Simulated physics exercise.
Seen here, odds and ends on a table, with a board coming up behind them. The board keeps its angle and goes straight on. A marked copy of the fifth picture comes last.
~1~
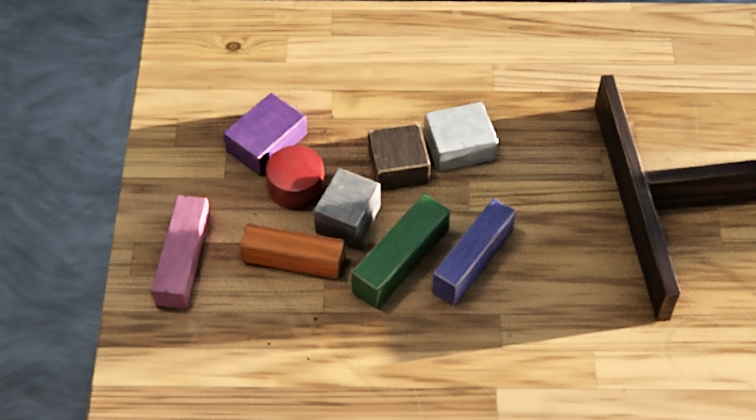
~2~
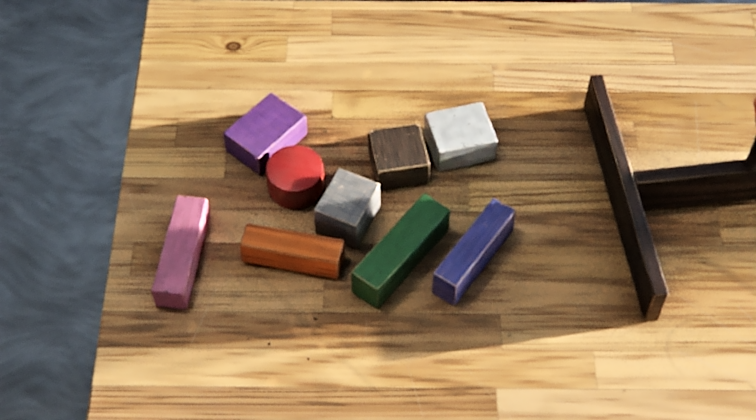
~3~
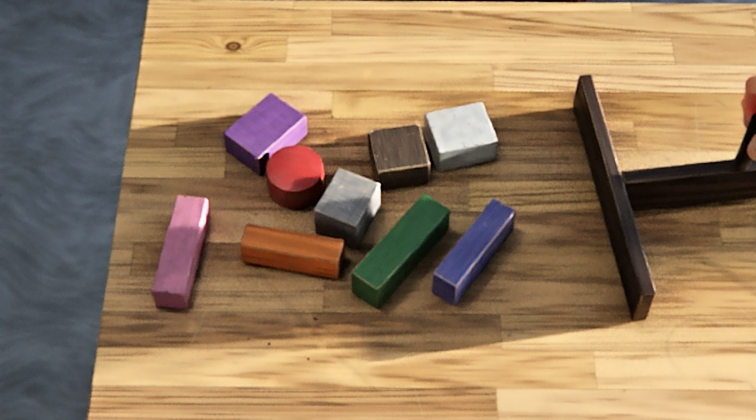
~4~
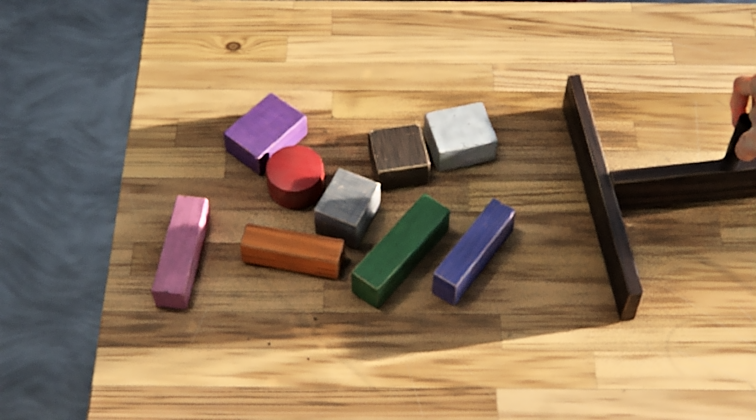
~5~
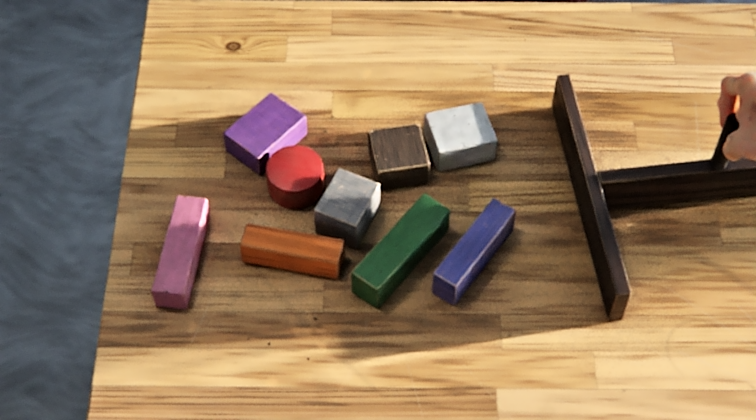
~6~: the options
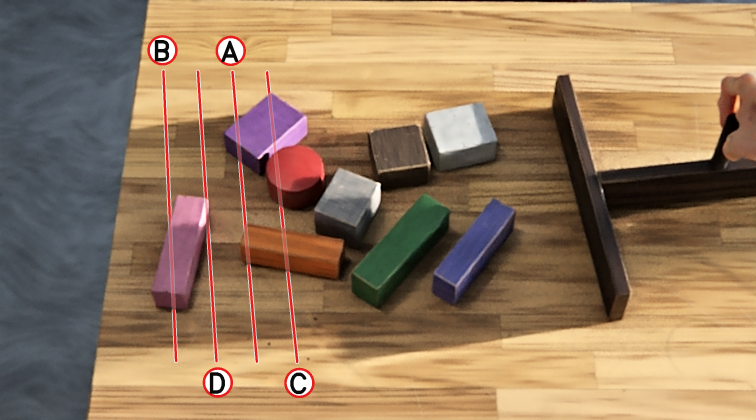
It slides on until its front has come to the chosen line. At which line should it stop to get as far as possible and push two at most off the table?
It should halt at A.
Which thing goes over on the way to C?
The pink bar goes over.
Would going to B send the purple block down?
By then, yes.
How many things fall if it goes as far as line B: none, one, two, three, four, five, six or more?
By then, six or more.
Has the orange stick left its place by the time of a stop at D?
By then, yes.
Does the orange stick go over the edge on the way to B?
By then, yes.
On the marked copy, A at (244, 206); B at (169, 205); C at (281, 206); D at (206, 205).
With A. Early on, board (468, 176); blue bar (444, 265); green bar (395, 250).
Further on, board (342, 175); pink bar (158, 254); red tin (199, 199).
At the end, board (247, 175); pink bar over the edge; red tin over the edge; two fallen.
As for the rest, B drops six; C is within the limit but short; D drops four.
